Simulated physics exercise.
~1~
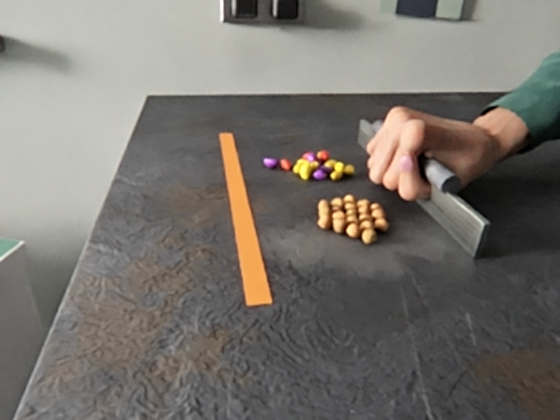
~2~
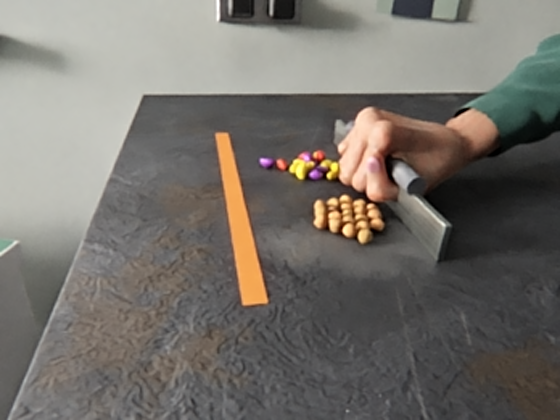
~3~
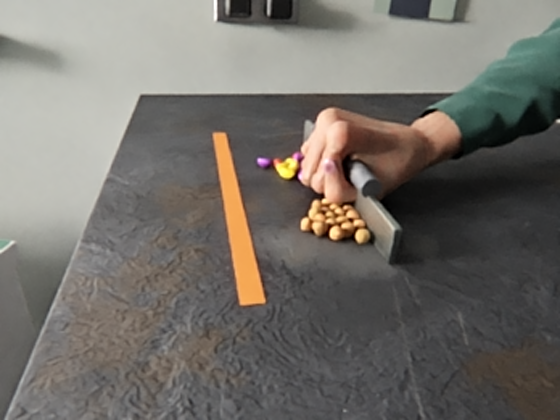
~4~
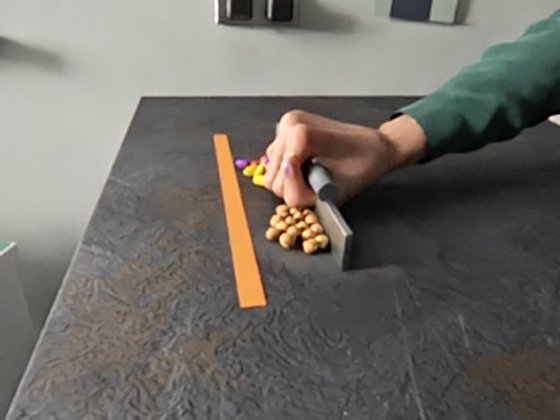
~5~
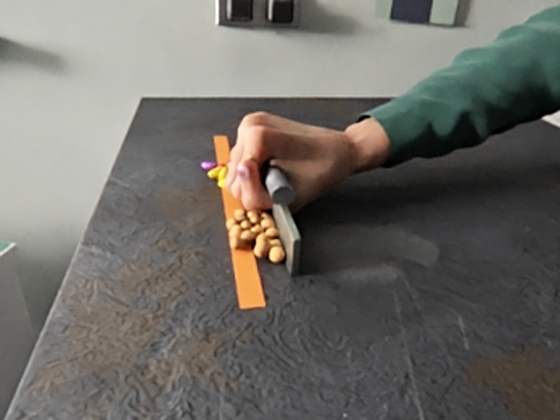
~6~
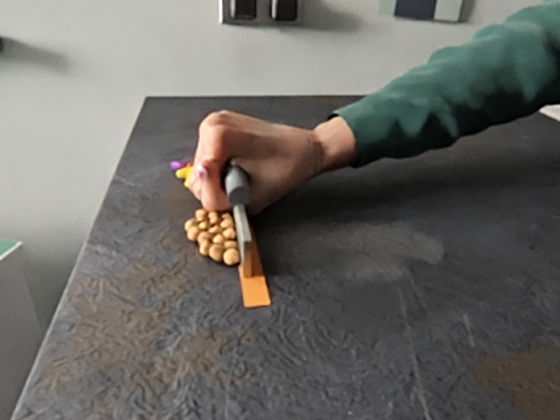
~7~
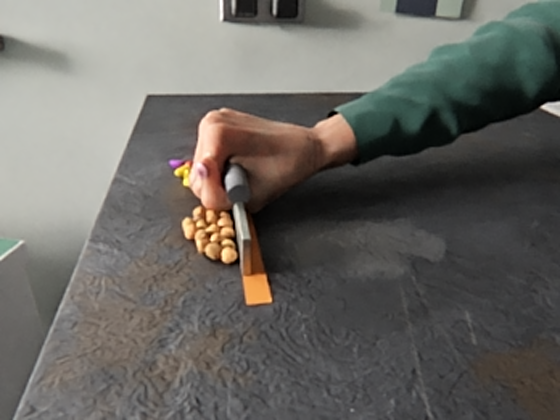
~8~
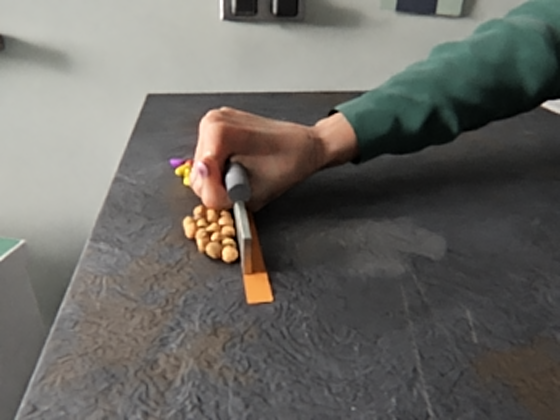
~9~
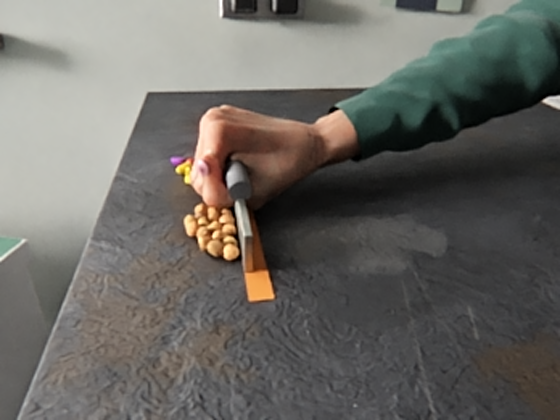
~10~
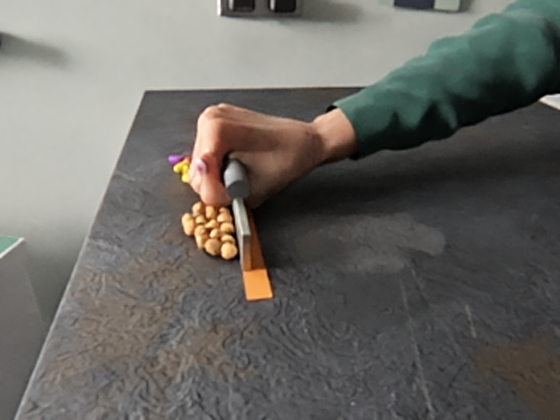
A hand slides a scraper left, pushing two heaps past orange tape, and stops there.
